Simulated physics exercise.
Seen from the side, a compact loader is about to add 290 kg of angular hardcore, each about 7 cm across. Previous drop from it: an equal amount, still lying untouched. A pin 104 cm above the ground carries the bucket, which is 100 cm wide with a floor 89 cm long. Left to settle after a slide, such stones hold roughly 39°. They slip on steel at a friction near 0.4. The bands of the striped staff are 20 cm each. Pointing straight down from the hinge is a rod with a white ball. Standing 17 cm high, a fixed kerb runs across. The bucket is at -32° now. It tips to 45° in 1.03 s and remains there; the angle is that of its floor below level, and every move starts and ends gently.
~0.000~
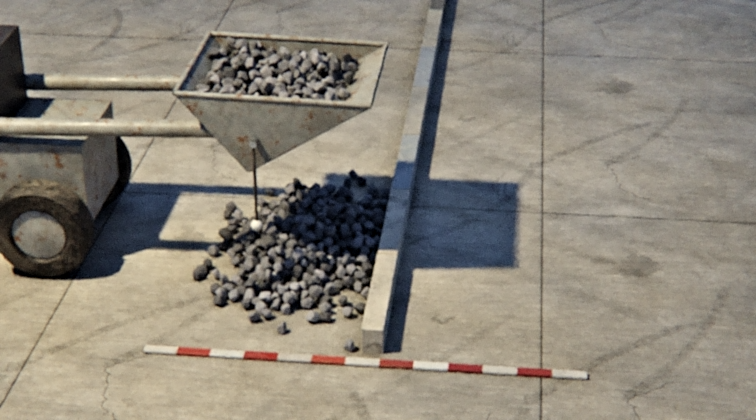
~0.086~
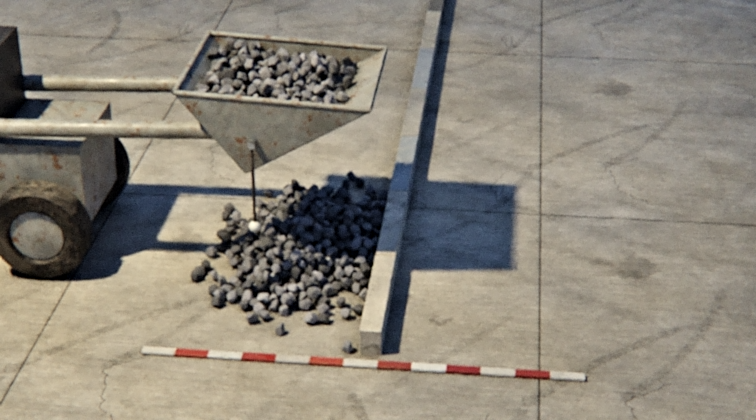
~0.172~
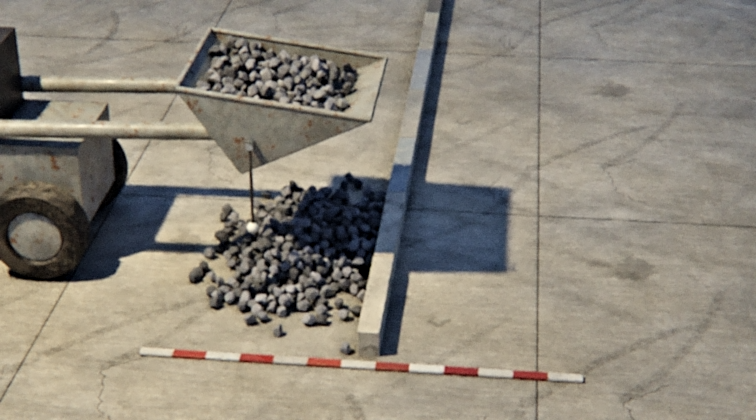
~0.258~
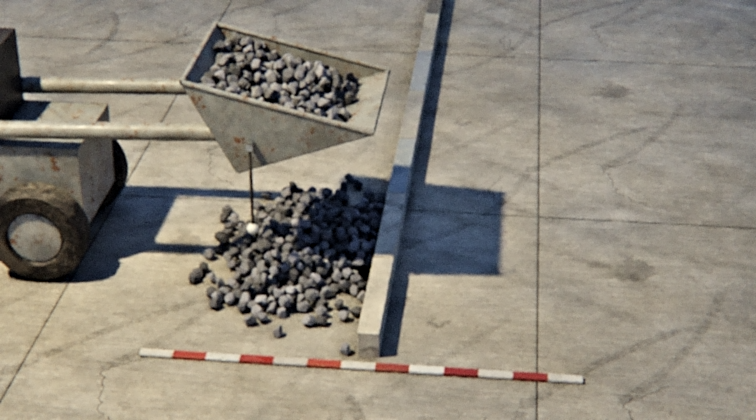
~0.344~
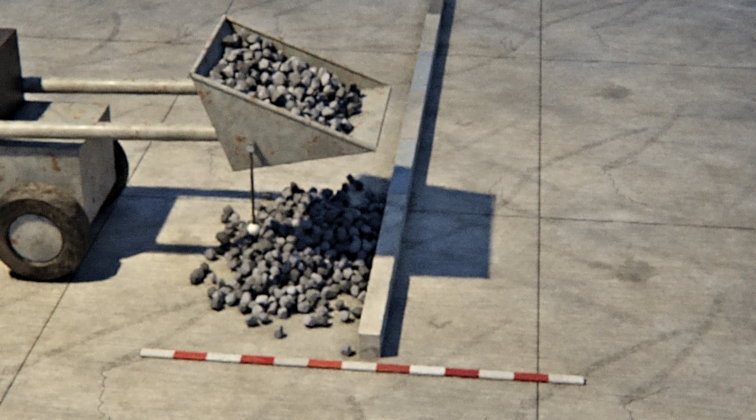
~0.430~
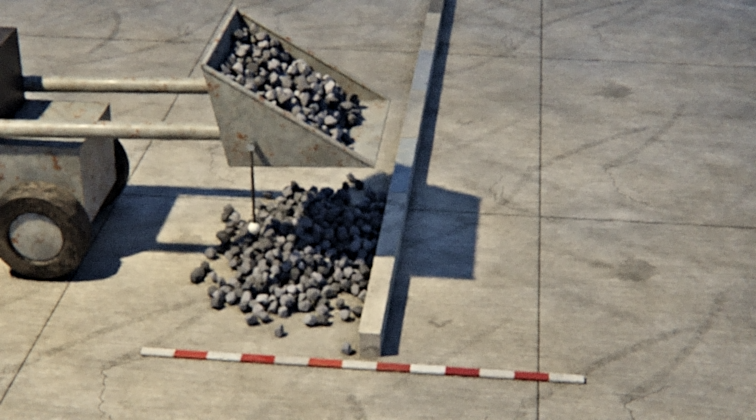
A compact grey loader stands at the left on a sunlit paved concrete yard, seen from the side and slightly above, its arms holding a metal bucket of dark grey stones. Beneath the bucket lies a heap of similar stones against a pale kerb, with a red-and-white striped staff in front. The bucket gradually tilts down towards the right, its stones shifting slightly inside, while the heap stays still.
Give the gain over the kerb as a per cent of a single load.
32 %.
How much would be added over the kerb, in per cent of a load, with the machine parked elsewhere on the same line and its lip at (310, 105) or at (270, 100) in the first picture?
Around 5 percent, then around 0 percent.
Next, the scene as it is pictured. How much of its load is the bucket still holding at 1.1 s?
About 60 per cent is held.
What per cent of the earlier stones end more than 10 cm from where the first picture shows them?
Roughly 0 % of them.
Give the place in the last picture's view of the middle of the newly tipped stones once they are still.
Around (371, 240).
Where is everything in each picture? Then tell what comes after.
The first picture shows lip at (371, 106), floor tilted -32°, highest stones at (266, 54). The earlier load is highest near (294, 227), 24 cm above ground level, 100 % on this side of the kerb.
The second picture shows lip at (371, 111), floor tilted -30°, highest stones at (258, 54); the stones move at 0.1 m/s on average.
The third picture shows lip at (371, 120), floor tilted -26°, highest stones at (239, 55); the stones move at 0.2 m/s on average.
In the fourth picture, the bucket is at -20°, its lip at (374, 134); the top of the load is at (236, 52); the stones move at 0.3 m/s on average.
The fifth picture shows lip at (376, 150), floor tilted -12°, highest stones at (239, 47); the stones move at 0.4 m/s on average.
The sixth picture shows lip at (375, 166), floor tilted -3°, highest stones at (245, 40); the stones move at 0.5 m/s on average.
After 0.8 s the floor is at 33°; in per cent of one load, 100 in the bucket, 100 on this side of the kerb; the foremost stones are at (373, 251).
After 1.1 s the floor is at 45°; in per cent of one load, 62 in the bucket, 138 on this side of the kerb; the foremost stones are at (380, 216).
After 1.5 s the floor is at 45°; in per cent of one load, 12 in the bucket, 168 on this side of the kerb, 19 over the kerb; the foremost stones are at (478, 258).
After 4.1 s the floor is at 45°; in per cent of one load, 2 in the bucket, 166 on this side of the kerb, 32 over the kerb; the foremost stones are at (535, 262). Net gain over the kerb, 32.
